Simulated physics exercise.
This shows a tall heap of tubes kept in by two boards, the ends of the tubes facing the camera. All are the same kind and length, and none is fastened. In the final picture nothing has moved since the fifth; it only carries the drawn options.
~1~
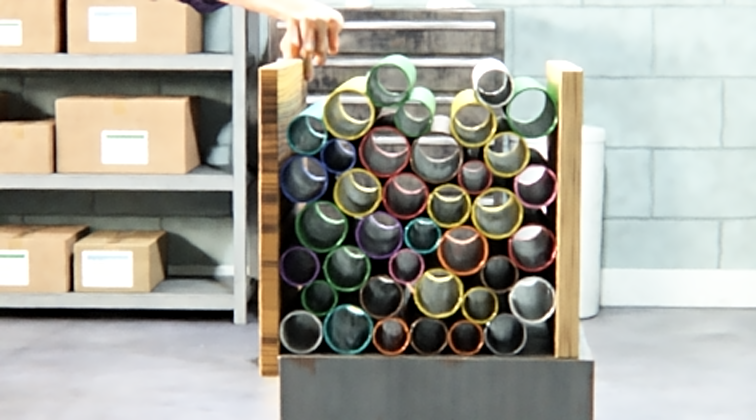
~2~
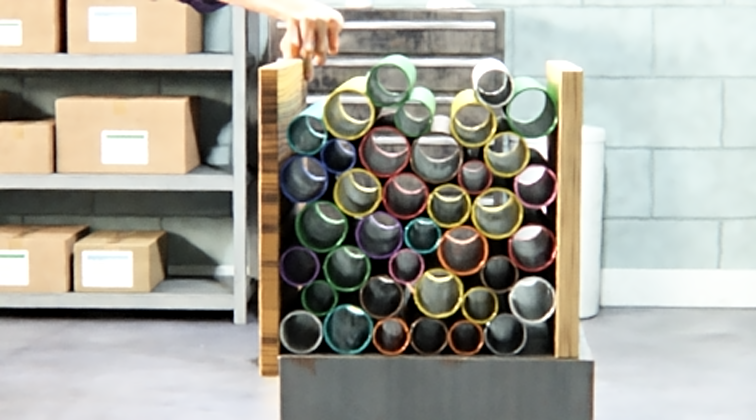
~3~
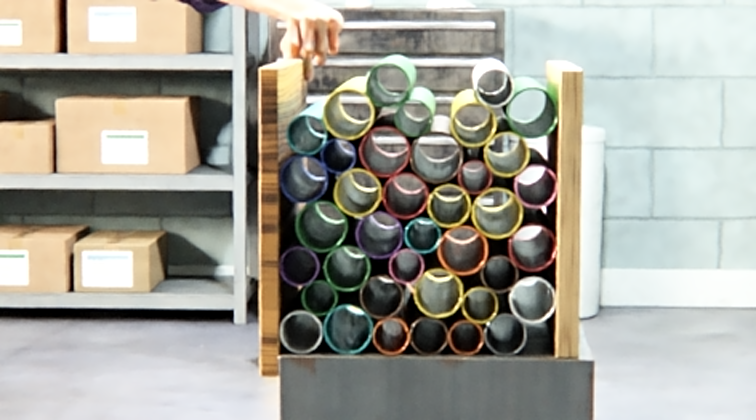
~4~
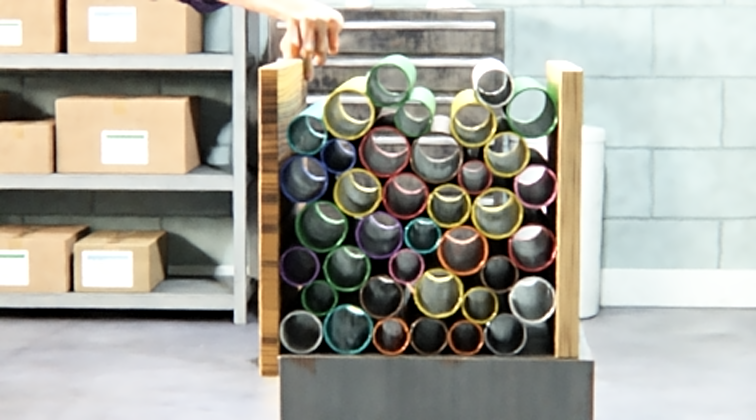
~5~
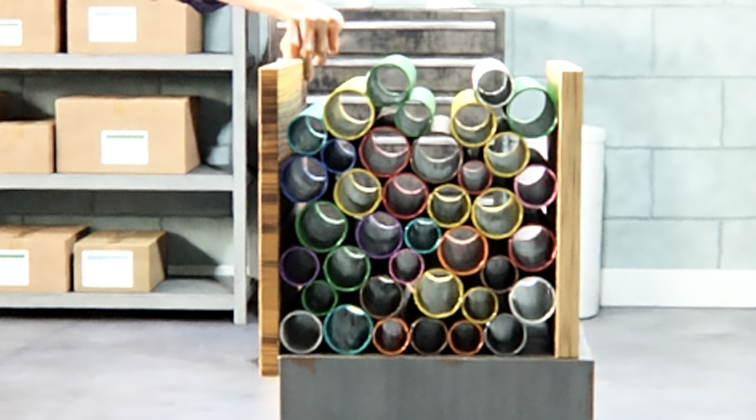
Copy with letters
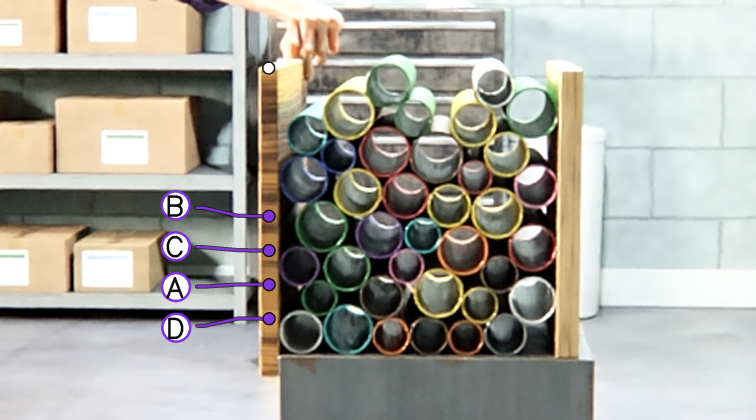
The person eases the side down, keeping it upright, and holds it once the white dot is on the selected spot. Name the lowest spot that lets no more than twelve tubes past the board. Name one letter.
Stop at A.
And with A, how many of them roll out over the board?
The count is five.
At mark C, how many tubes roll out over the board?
At C the number is five.
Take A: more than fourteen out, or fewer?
Fewer than fourteen.
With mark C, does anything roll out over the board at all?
Yes.
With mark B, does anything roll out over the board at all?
Yes.
On the marked copy, A at (269, 285); B at (269, 217); C at (269, 251); D at (269, 319); the white dot at (268, 68).
Following A. Soon after the start, top of the board (279, 159).
Later, top of the board (279, 260).
In the end, top of the board (279, 284), about five out over the board.
As for the rest, B about five out over the board; C about five out over the board; D more than twelve out over the board.
